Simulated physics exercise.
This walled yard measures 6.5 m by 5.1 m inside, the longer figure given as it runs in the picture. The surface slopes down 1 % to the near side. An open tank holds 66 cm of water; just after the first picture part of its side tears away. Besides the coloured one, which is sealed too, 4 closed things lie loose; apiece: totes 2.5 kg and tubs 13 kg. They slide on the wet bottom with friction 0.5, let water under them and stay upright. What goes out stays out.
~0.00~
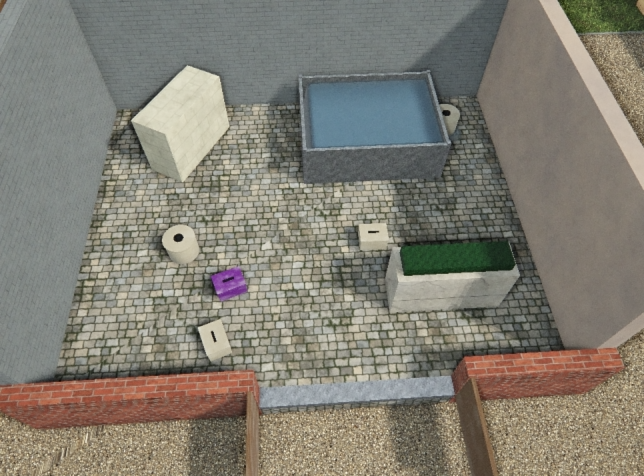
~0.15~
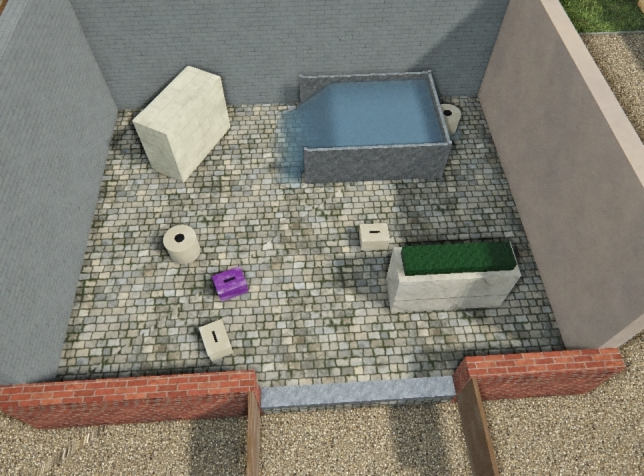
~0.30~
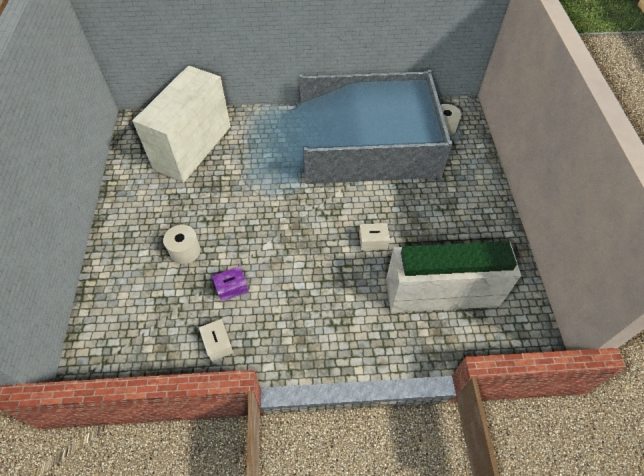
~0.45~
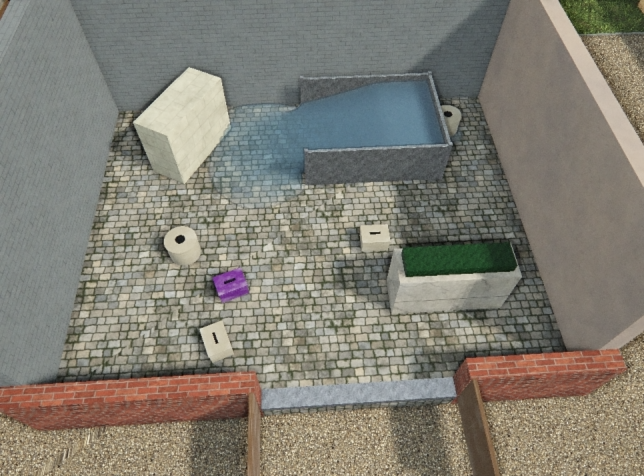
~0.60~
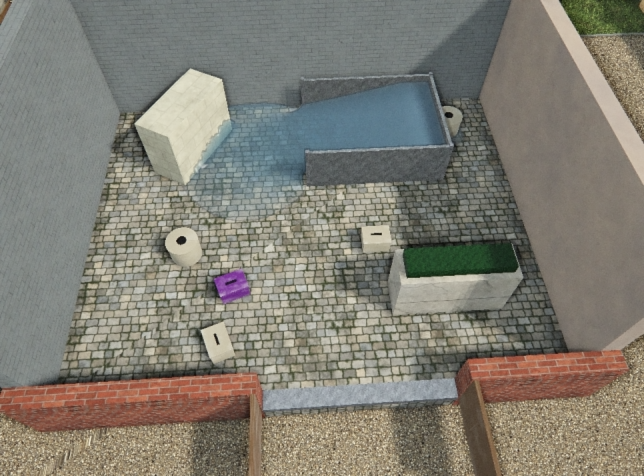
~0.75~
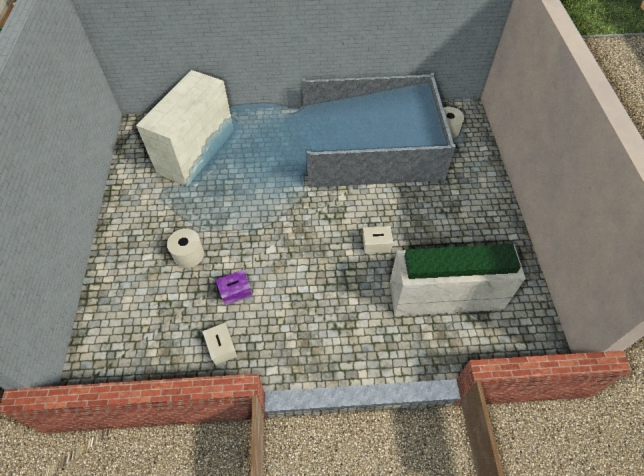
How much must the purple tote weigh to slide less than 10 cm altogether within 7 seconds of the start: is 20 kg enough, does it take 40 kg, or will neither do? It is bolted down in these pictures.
For it, only the higher weight holds it.
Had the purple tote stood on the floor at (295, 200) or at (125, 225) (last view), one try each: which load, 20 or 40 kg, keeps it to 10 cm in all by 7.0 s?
In that order: The smaller is enough; it takes the larger.
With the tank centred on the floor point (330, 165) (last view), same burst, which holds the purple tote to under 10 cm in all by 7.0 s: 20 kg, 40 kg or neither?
In that case the lower weight is enough.
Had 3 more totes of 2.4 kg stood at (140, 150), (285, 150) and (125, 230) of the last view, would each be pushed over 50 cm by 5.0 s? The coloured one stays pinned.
In that order: More, past it, past it.
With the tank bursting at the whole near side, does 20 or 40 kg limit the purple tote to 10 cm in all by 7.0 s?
In that case the smaller load will do.
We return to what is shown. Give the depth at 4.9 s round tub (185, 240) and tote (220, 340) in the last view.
Roughly 12 and 3 cm.
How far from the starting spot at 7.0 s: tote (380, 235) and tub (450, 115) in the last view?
In turn: 100 cm, 0 cm.
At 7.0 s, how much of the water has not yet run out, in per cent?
Some 92 per cent remains.
After 1.4 s the purple tote would be 0 cm from its start with 20 kg and 0 cm from its start with 40 kg; 0 cm of water round it then.
After 3.1 s the purple tote would be 7 cm from its start with 20 kg and 0 cm from its start with 40 kg; 8 cm of water round it then.
After 4.9 s the purple tote would be 35 cm from its start with 20 kg and 0 cm from its start with 40 kg; 10 cm of water round it then.
After 7.0 s the purple tote would be 57 cm from its start with 20 kg and 0 cm from its start with 40 kg; 7 cm of water round it then.
